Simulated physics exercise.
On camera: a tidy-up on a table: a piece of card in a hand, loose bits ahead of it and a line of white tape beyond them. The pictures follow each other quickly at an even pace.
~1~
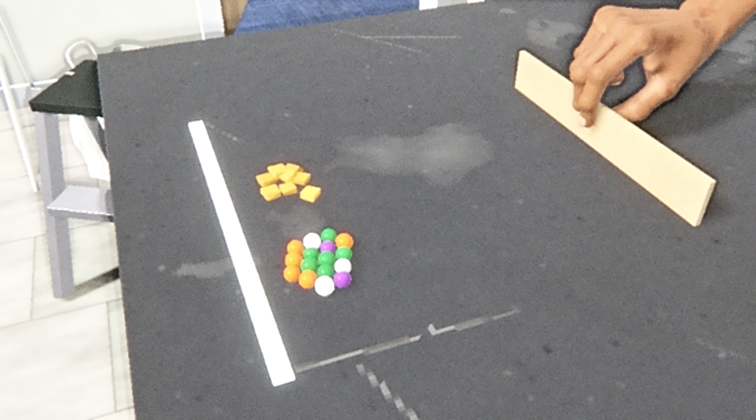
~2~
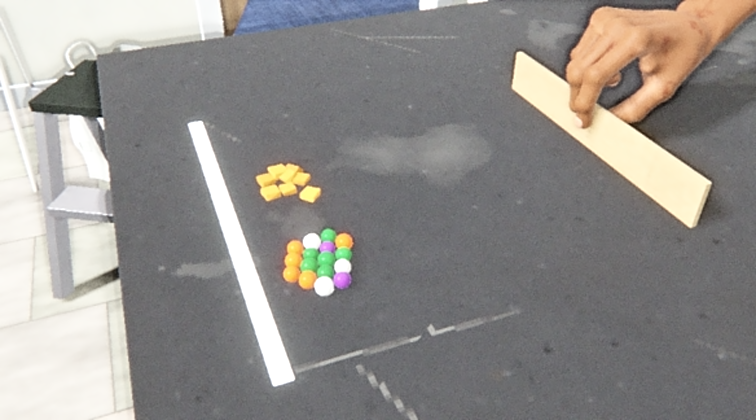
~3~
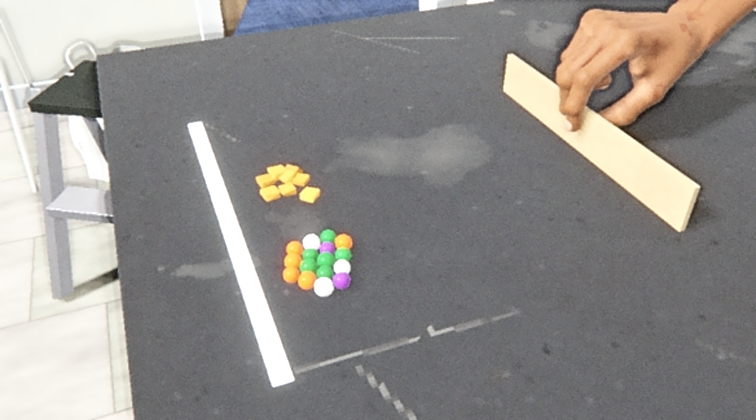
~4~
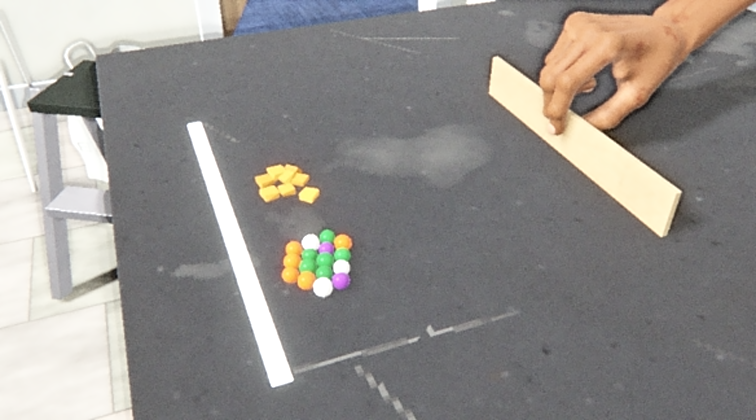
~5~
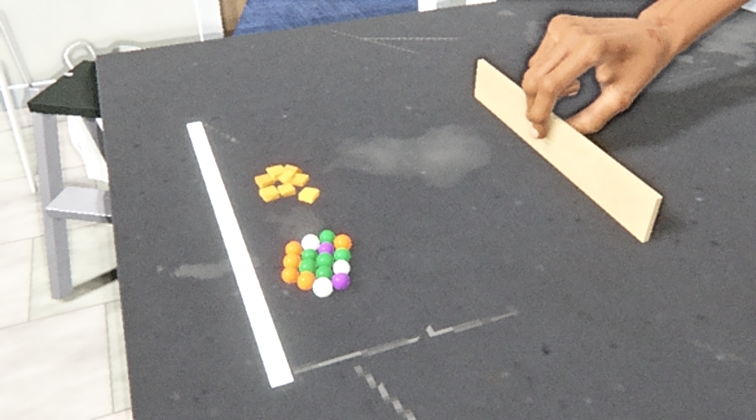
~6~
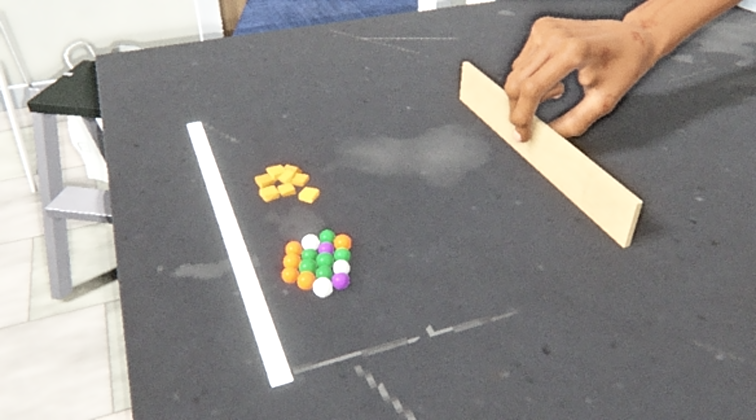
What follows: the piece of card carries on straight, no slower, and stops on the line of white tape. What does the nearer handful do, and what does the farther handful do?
Here the nearer handful loses pieces over the edge, and the farther handful stays on top.
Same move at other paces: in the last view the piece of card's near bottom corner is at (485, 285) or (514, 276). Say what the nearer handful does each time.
At the first place it partly drops off, at the second it loses pieces over the edge.
Then, 0.49 s past the last view, piece of card still moving, near (381, 152); nearer handful all on the table, its front near (291, 275); farther handful all on the table, its front near (270, 193).
Then, 1.00 s past the last view, piece of card stopped at the white tape; nearer handful all on the table, its front near (163, 319); farther handful all on the table, its front near (172, 195).
Then, 1.28 s past the last view, piece of card stopped at the white tape; nearer handful about two thirds over the edge; farther handful all on the table, its front near (172, 195).
Finally, piece of card stopped at the white tape; nearer handful all over the edge; farther handful all on the table, its front near (172, 195).
